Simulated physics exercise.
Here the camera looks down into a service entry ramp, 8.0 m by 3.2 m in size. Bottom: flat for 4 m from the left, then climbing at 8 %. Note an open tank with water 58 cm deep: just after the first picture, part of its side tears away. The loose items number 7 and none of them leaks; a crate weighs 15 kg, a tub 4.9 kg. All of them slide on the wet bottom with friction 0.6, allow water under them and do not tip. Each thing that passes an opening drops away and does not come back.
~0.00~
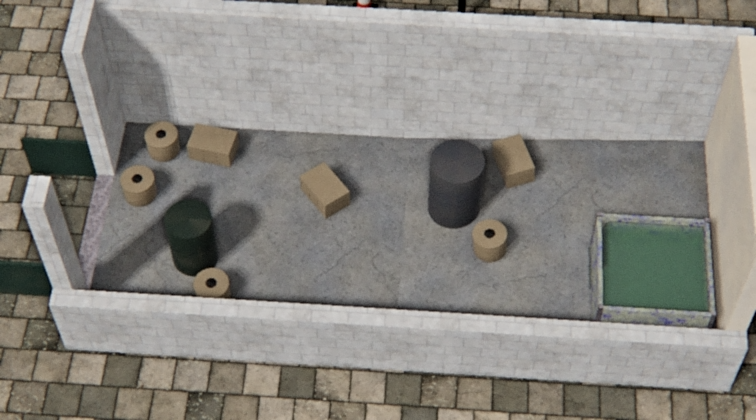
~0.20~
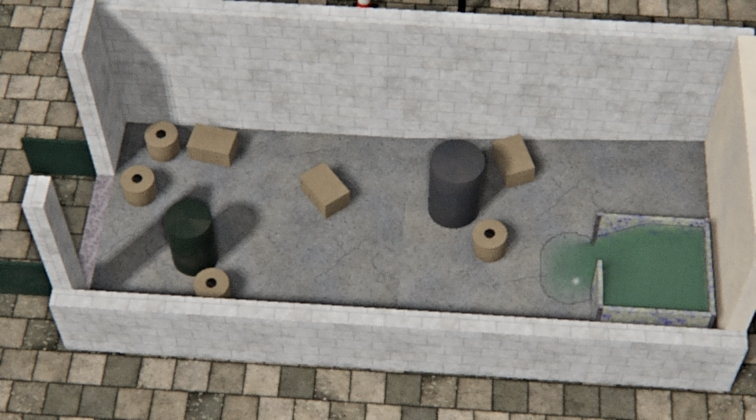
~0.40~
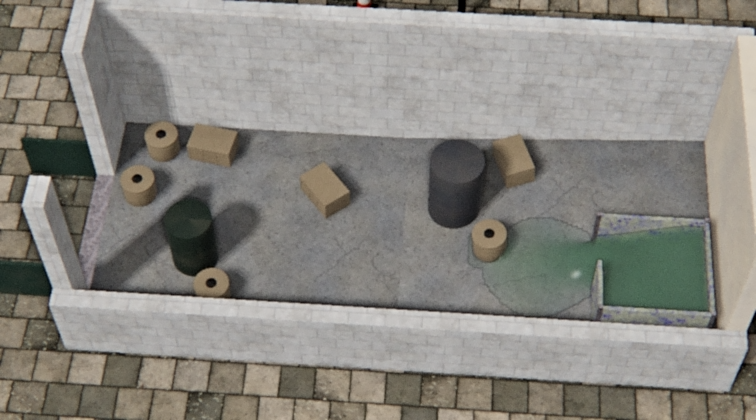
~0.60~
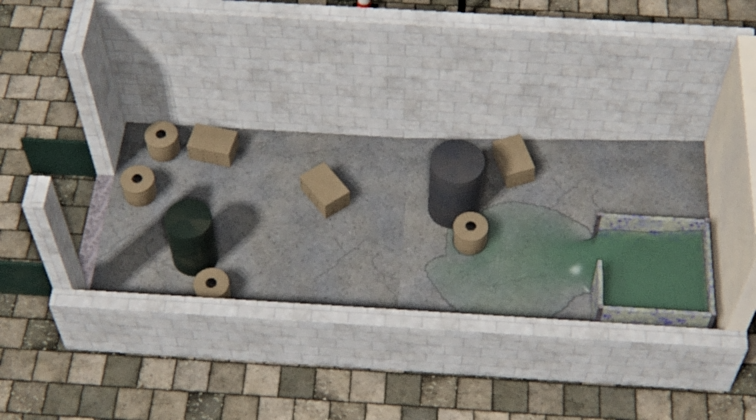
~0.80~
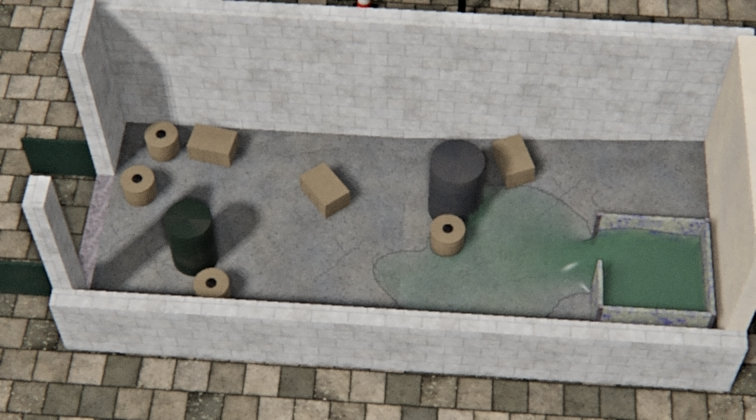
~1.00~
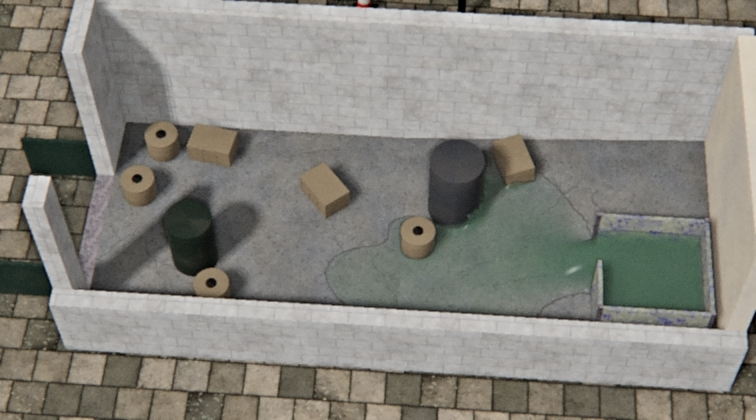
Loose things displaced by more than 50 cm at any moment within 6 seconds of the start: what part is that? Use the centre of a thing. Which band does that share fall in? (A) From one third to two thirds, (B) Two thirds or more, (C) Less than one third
A.
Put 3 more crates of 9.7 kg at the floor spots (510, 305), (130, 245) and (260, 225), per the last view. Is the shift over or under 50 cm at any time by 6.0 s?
In that order: Crosses the line, then crosses the line, then crosses the line.
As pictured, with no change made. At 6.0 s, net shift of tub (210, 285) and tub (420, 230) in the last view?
In that order: Gone out, then 450 cm.
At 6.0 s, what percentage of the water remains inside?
Remaining: Approx. 80 per cent.
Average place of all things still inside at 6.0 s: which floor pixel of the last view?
Near (279, 168).
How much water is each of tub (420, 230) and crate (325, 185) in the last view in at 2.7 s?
First roughly 6 cm, second roughly 3 cm.
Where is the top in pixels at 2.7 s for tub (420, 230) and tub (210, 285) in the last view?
(216, 208) and (107, 281), roughly.
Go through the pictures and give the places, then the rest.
The first picture shows a tub at (492, 234) rests on the ground; a crate at (325, 184) rests on the ground; water covers 1.7 m2; 0 of 7 have shifted.
The second picture shows a tub at (492, 234) rests on the ground; a crate at (325, 184), on the bottom; water covers 2.3 m2; 0 of 7 have shifted.
The third picture shows a tub at (491, 234), on the bottom; a crate at (325, 184), on the bottom; 3.2 m2 under water; 0 of 7 have shifted.
The fourth picture shows a tub at (472, 226), on the bottom, 28 cm from its start; a crate at (325, 184) rests on the ground; water covers 4.5 m2; 1 of 7 have shifted.
The fifth picture shows a tub at (448, 229), on the bottom, 57 cm from its start; a crate at (325, 184), on the bottom; water covers 5.9 m2; 1 of 7 have shifted.
The sixth picture shows a tub at (418, 231), afloat, 95 cm from its start; a crate at (325, 184), on the bottom; water covers 7.4 m2; 1 of 7 have shifted.
After 1.4 s 1 of 7 are over 50 cm from their spots; 1 afloat.
After 2.7 s 2 of 7 are over 50 cm from their spots; 2 afloat.
After 4.2 s 2 of 7 are over 50 cm from their spots; 4 afloat.
After 6.0 s 3 of 7 are over 50 cm from their spots, and 3 have been at some point; 3 afloat.
